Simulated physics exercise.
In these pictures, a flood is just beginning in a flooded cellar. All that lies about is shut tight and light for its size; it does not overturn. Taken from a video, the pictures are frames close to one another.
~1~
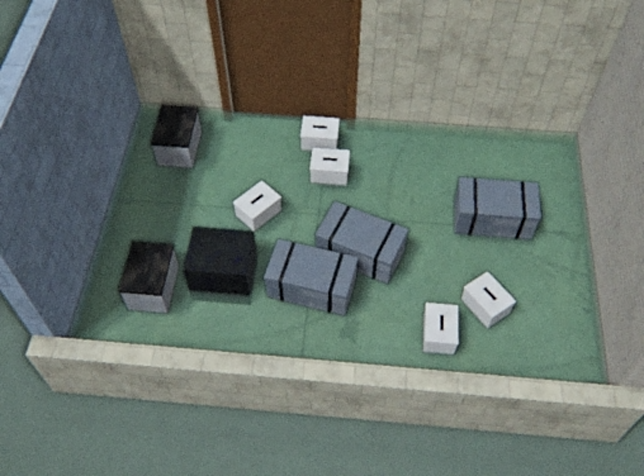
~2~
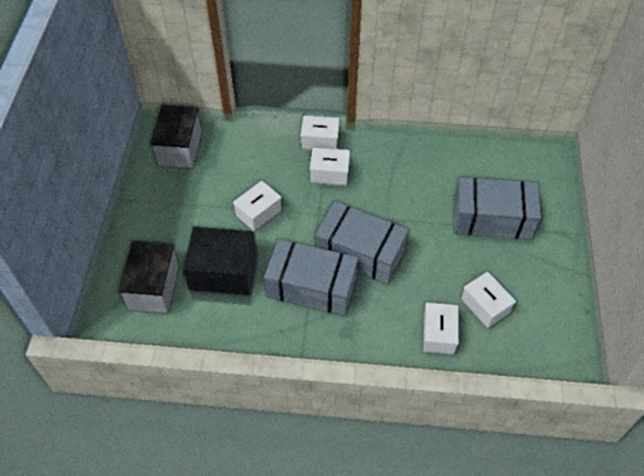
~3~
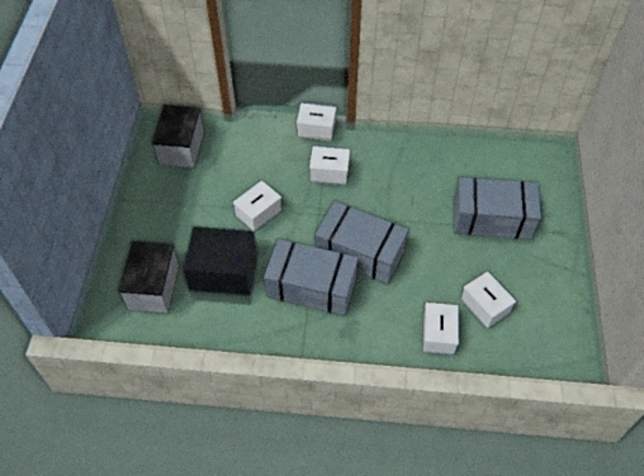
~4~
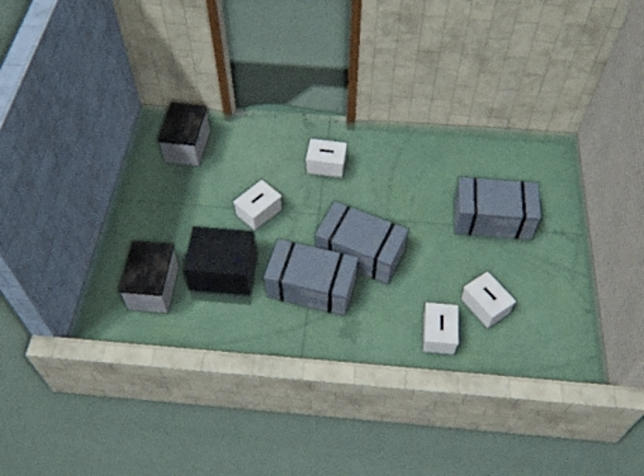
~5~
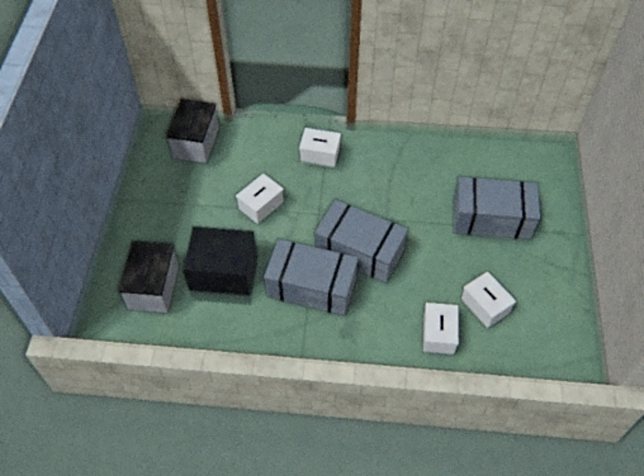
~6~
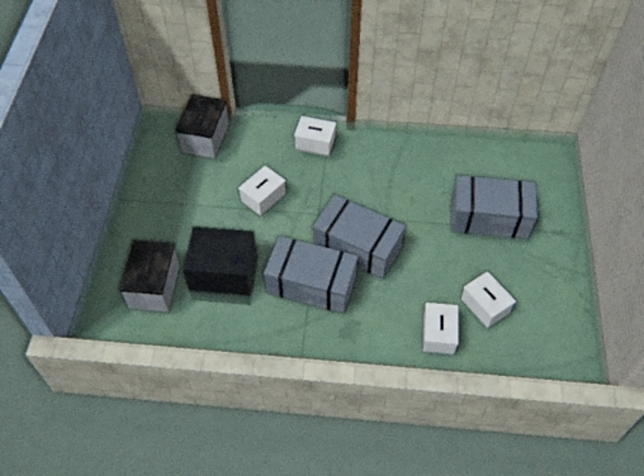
A brown door opens, a white box drifts out, and nearby boxes drift toward the doorway.
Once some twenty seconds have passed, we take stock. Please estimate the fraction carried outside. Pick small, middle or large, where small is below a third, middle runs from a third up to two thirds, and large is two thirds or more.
Large.
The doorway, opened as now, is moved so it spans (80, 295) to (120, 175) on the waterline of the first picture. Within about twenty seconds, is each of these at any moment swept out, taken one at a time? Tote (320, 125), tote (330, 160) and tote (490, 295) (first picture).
Lost - lost - retained.
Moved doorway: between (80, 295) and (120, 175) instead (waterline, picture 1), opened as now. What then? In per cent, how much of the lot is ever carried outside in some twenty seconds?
Roughly 70 per cent.
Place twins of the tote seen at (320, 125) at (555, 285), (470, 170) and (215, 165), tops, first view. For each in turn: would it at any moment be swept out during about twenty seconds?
In turn: Left behind, through, through.
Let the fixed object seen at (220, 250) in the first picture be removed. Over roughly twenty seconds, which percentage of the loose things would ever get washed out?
Share: 70 %.
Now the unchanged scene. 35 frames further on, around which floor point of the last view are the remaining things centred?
It lands somewhere near (321, 222).
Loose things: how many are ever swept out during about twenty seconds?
So the number is 8.
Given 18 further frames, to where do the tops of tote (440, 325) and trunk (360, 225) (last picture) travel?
(399, 295) and (298, 103), give or take.
A moment on, 2 of 10 are out; 8 afloat.
Next, 4 of 10 are out; 6 afloat.
Later, 7 of 10 are out; 3 afloat.
In the end, 8 of 10 are out; 2 afloat.
